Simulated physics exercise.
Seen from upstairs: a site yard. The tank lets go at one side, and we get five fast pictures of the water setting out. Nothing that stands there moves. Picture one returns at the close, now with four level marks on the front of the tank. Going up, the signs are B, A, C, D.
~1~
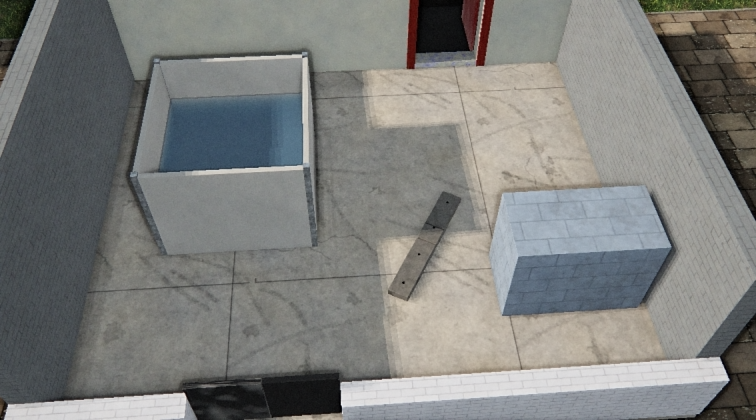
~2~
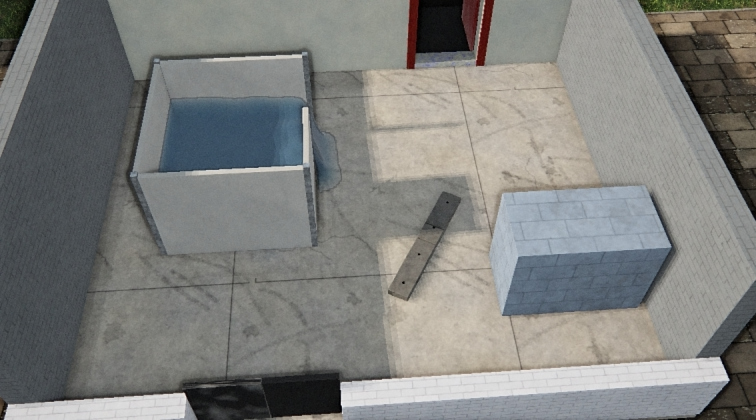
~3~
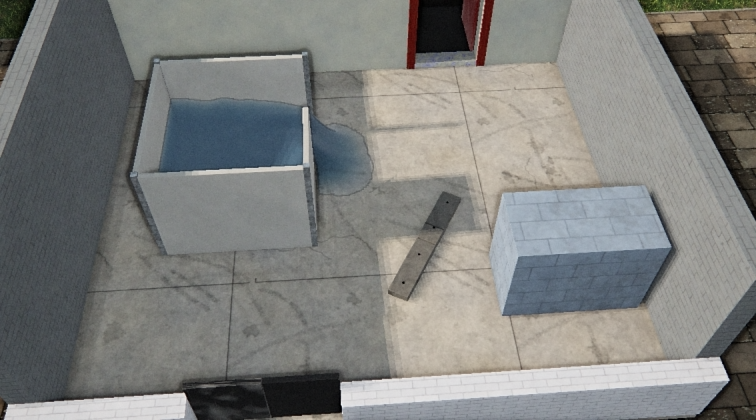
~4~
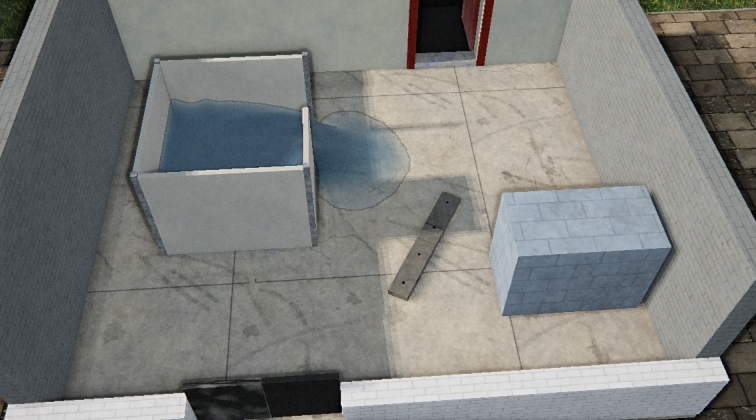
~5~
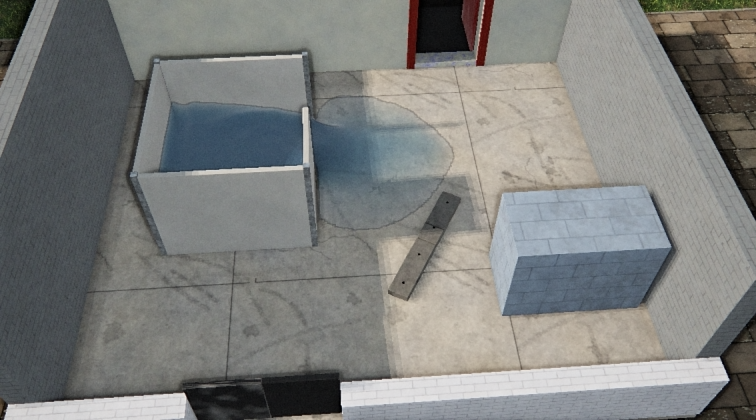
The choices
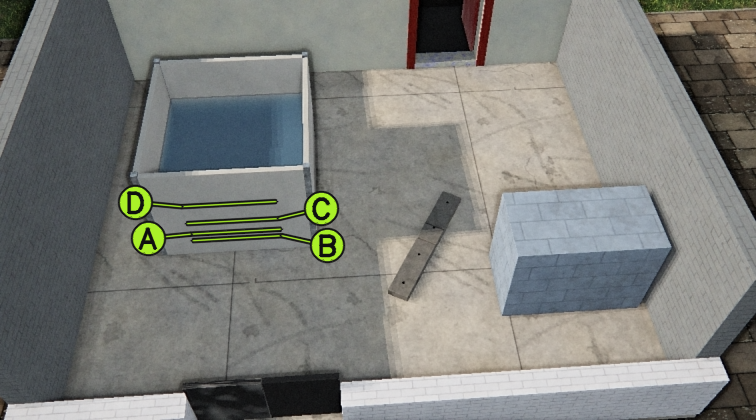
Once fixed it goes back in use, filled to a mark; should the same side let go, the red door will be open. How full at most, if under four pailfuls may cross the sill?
Line A.
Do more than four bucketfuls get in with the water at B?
No, not at all.
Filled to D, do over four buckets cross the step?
Yes, it does.
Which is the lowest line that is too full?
It is C.
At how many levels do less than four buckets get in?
Two of them.
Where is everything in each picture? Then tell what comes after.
Water in the tank at rest, its middle at (234, 145); foot of the red doorway at (445, 66); shut gate at (264, 385).
Water covers 1 % of the ground and shows as far out as (330, 175).
Water covers 3 % of the ground and shows as far out as (359, 184).
Water covers 6 % of the ground and shows as far out as (404, 160).
Water covers 11 % of the ground and shows as far out as (443, 145).
On the marked copy, A at (235, 231); B at (237, 238); C at (233, 221); D at (228, 204); from the bottom up B, A, C, D.
With A, a bucket or two gets in.
With B, nothing gets over.
With C, about 8 bucketfuls get in.
With D, dozens of bucketfuls pour in.
